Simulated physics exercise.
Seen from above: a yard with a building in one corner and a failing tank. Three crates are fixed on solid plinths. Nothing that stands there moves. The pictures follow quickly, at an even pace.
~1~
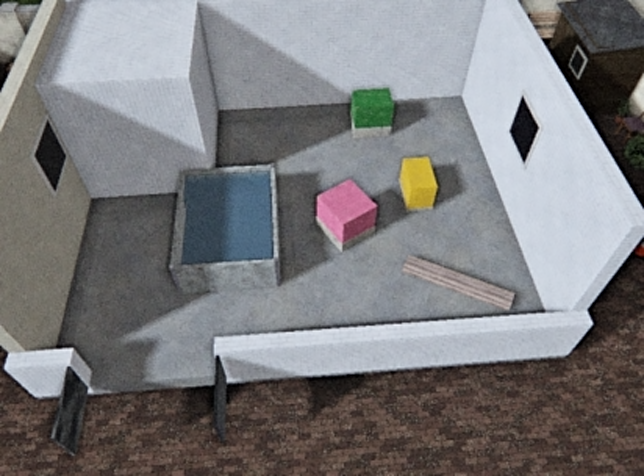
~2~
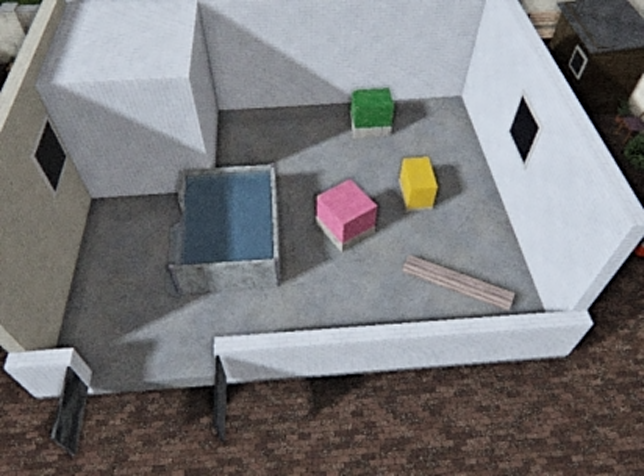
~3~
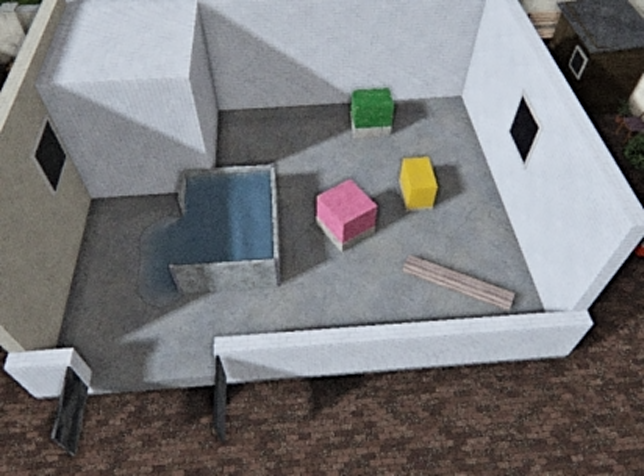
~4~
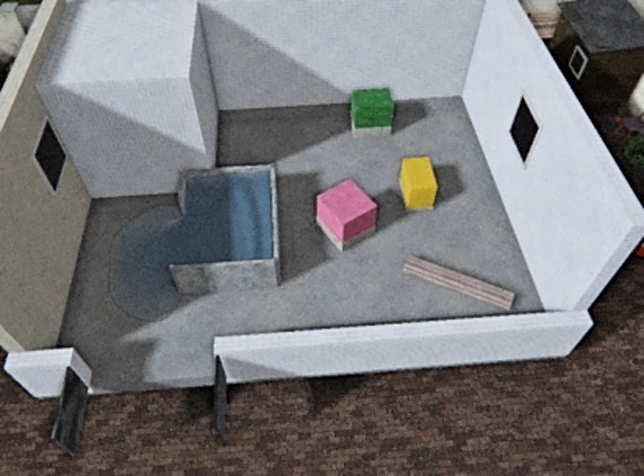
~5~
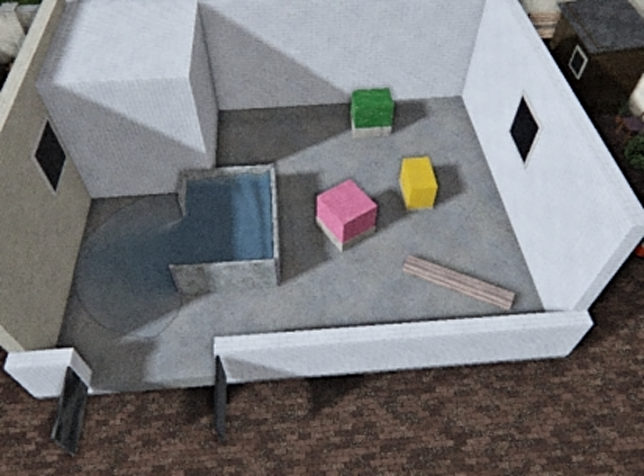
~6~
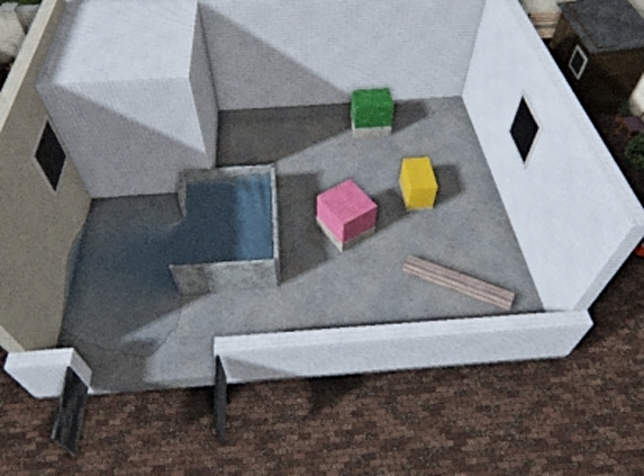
To begin with, still blue water fills a gray tank in a walled yard, with pink, yellow and green blocks nearby. Then the tank's left side opens and water pours out, spreading left across the floor in a rounded, widening pool until it reaches the left wall.
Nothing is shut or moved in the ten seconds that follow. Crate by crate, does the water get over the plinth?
One by one: The pink crate stays dry; the yellow crate stays dry; the green crate stays dry.
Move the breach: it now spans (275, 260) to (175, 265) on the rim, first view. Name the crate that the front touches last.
It is the crate marked green.
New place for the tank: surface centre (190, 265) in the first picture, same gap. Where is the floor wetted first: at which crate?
The crate marked pink.
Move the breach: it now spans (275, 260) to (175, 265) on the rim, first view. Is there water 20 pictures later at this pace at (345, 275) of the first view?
Answer: Covered.
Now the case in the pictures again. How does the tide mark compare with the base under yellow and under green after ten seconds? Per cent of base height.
About 20 and 10 per cent.
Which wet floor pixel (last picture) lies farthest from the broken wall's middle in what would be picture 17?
At about (50, 374).
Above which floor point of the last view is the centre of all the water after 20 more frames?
Roughly at (162, 262).
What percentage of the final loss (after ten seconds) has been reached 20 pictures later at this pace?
I make it 25 per cent.
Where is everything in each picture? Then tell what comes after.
In the first picture, still water in the water tank at (227, 216).
In the second picture, water pours out at (184, 249) and has run to a hidden place.
In the third picture, water pours out at (184, 249) and has run to (153, 226).
In the fourth picture, water pours out at (184, 250) and has run to (119, 239).
In the fifth picture, water pours out at (184, 250) and has run to (84, 246).
In the sixth picture, water pours out at (184, 250) and has run to (63, 319).
A moment on, water covers 15 % of the floor; the pink crate not reached, the yellow crate not reached, the green crate not reached.
Next, water covers 20 % of the floor; the pink crate not reached, the yellow crate not reached, the green crate not reached.
Then, water covers 35 % of the floor; the pink crate not reached, the yellow crate not reached, the green crate not reached.
Later, water covers 40 % of the floor; the pink crate water round its plinth, the yellow crate water round its plinth, the green crate water round its plinth.
In the end, water covers 45 % of the floor; the pink crate stayed above the water, the yellow crate stayed above the water, the green crate stayed above the water.
